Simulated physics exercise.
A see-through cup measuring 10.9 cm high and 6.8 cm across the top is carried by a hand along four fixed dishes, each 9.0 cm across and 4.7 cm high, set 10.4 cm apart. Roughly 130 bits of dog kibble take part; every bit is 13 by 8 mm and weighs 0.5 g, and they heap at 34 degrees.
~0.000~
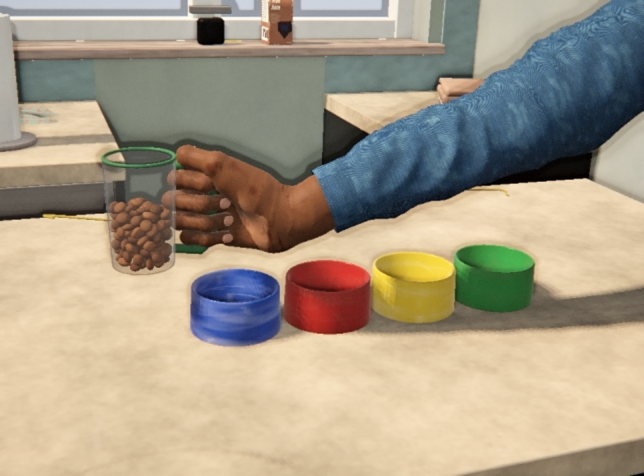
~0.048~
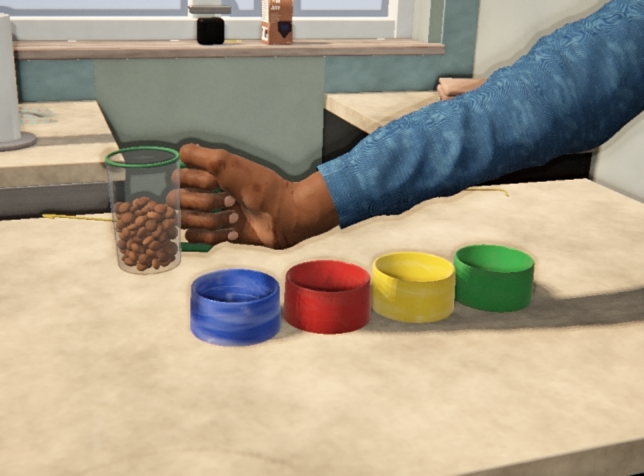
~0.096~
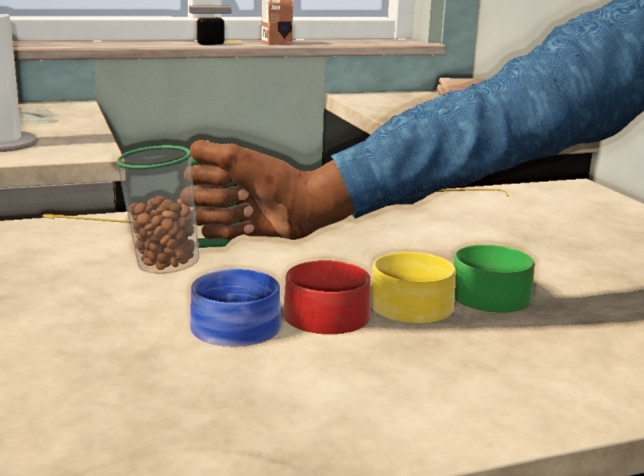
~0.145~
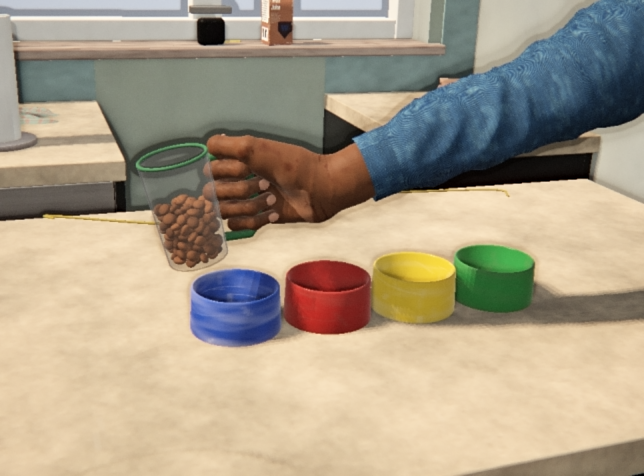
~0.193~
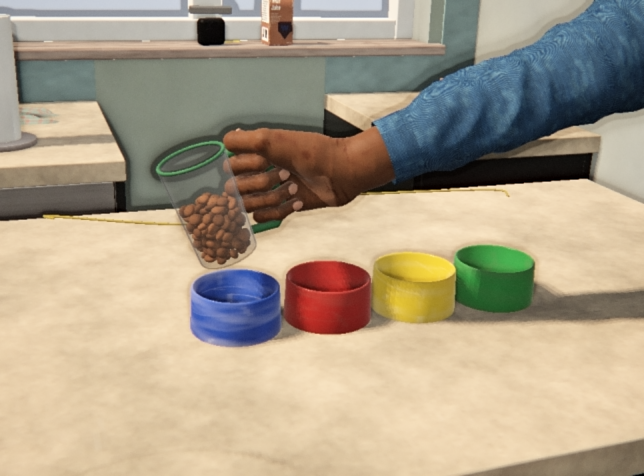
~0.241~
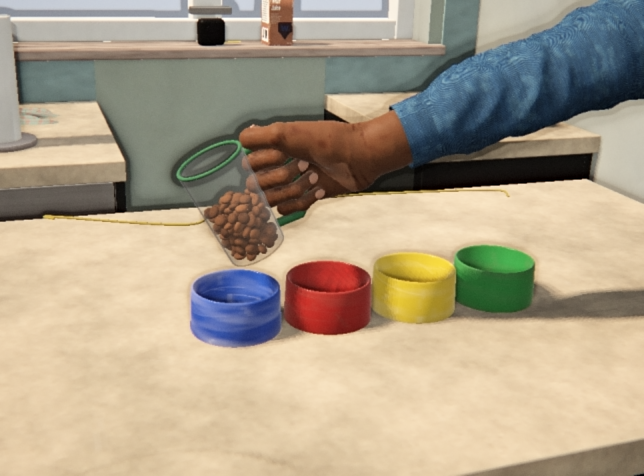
To begin with, a hand in a blue sleeve holds a clear cup of brown kibble upright, behind and left of a row of blue, red, yellow and green dishes. The hand then moves the cup to the right, leaning it steadily further leftward until it is tilted above the blue dish.
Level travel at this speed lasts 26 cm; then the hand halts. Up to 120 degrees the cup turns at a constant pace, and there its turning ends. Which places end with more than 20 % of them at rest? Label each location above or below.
Labels - red: Above, blue: Below, green: Below, yellow: Below, counter: Below.
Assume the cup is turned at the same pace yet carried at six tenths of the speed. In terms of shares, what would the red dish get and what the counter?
Red: 100; counter: 0.
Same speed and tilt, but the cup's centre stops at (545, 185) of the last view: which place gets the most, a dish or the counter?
Result: Largest portion at green.
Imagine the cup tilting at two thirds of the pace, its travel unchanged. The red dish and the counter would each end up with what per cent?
In that case the red dish gets 100 and the counter gets 0.
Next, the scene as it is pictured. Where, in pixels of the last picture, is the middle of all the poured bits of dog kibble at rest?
I'd put it at about (325, 297).
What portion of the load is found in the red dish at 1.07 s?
Roughly 50 in a hundred.
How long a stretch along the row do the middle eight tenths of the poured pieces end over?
Roughly 5 cm of the row.
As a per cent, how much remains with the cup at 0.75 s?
Close to 100 % of the load.
After 0.55 s, tilt 73 degrees; cup holds 100 %.
Then, at 0.75 s, tilt 103 degrees; cup holds 100 %.
After 1.07 s, tilt 120 degrees; cup holds 50 %, red 50 %.
By 2.0 s all is still; red 100 %, blue 0 %, green 0 %, yellow 0 %, counter 0 %.
